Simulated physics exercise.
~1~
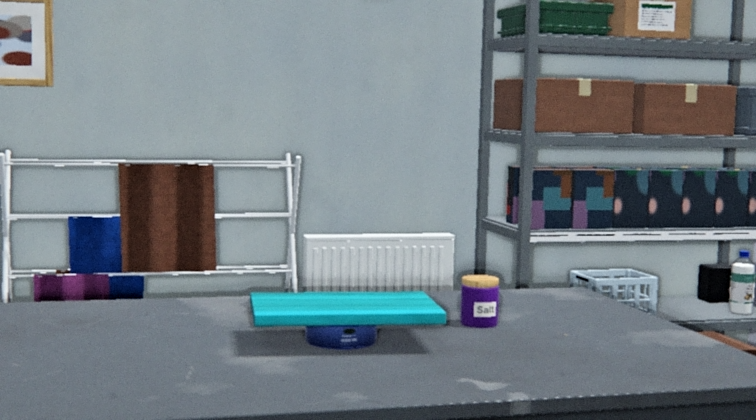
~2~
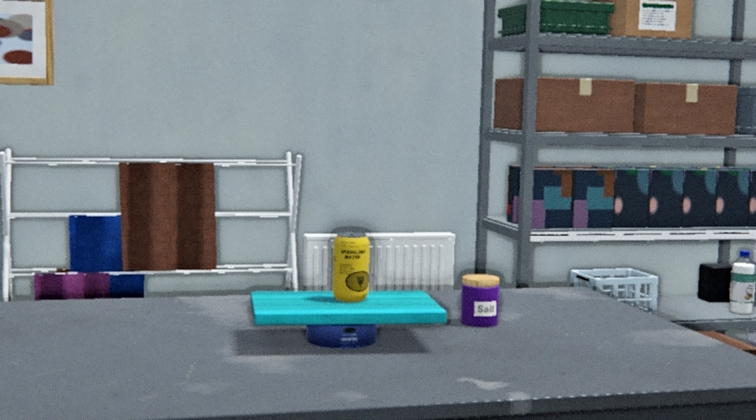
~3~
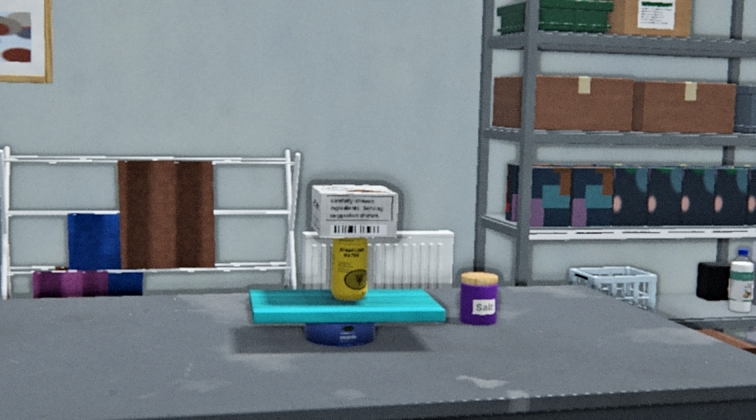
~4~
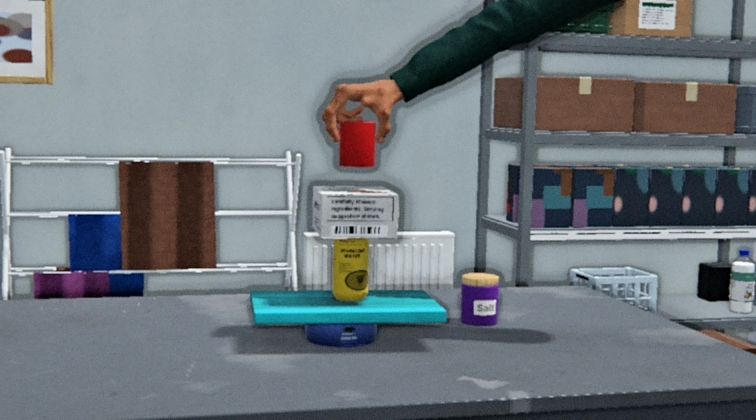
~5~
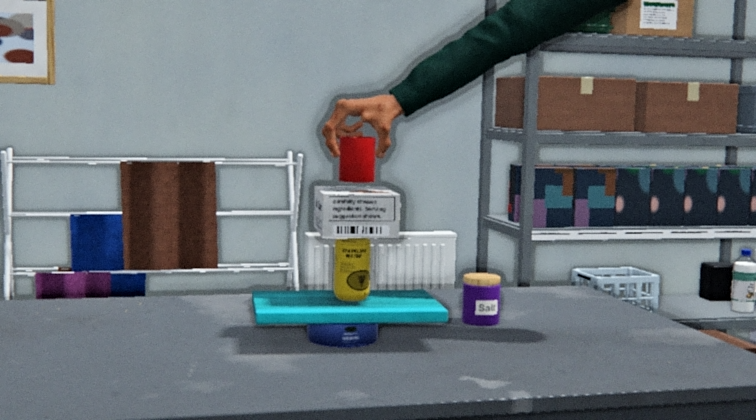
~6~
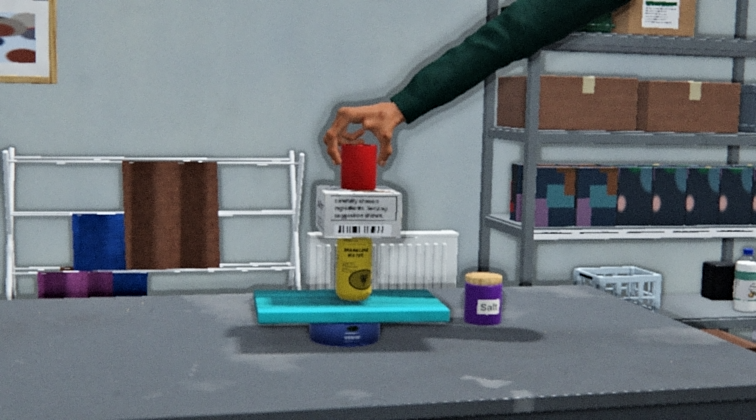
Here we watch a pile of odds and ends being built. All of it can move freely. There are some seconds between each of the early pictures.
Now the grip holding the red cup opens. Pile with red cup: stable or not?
I expect the pile to stay intact.
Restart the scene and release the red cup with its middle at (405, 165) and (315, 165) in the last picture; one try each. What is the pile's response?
The first try leaves the pile knocked down, the second leaves it knocked down.
Then, 0.40 s past the last view, nothing moves.
Then, 1.10 s past the last view, red cup resting near (359, 168).
Finally, all 6 still in place. Final places as the last picture's camera would see them, red cup near (359, 168). The pile holds.
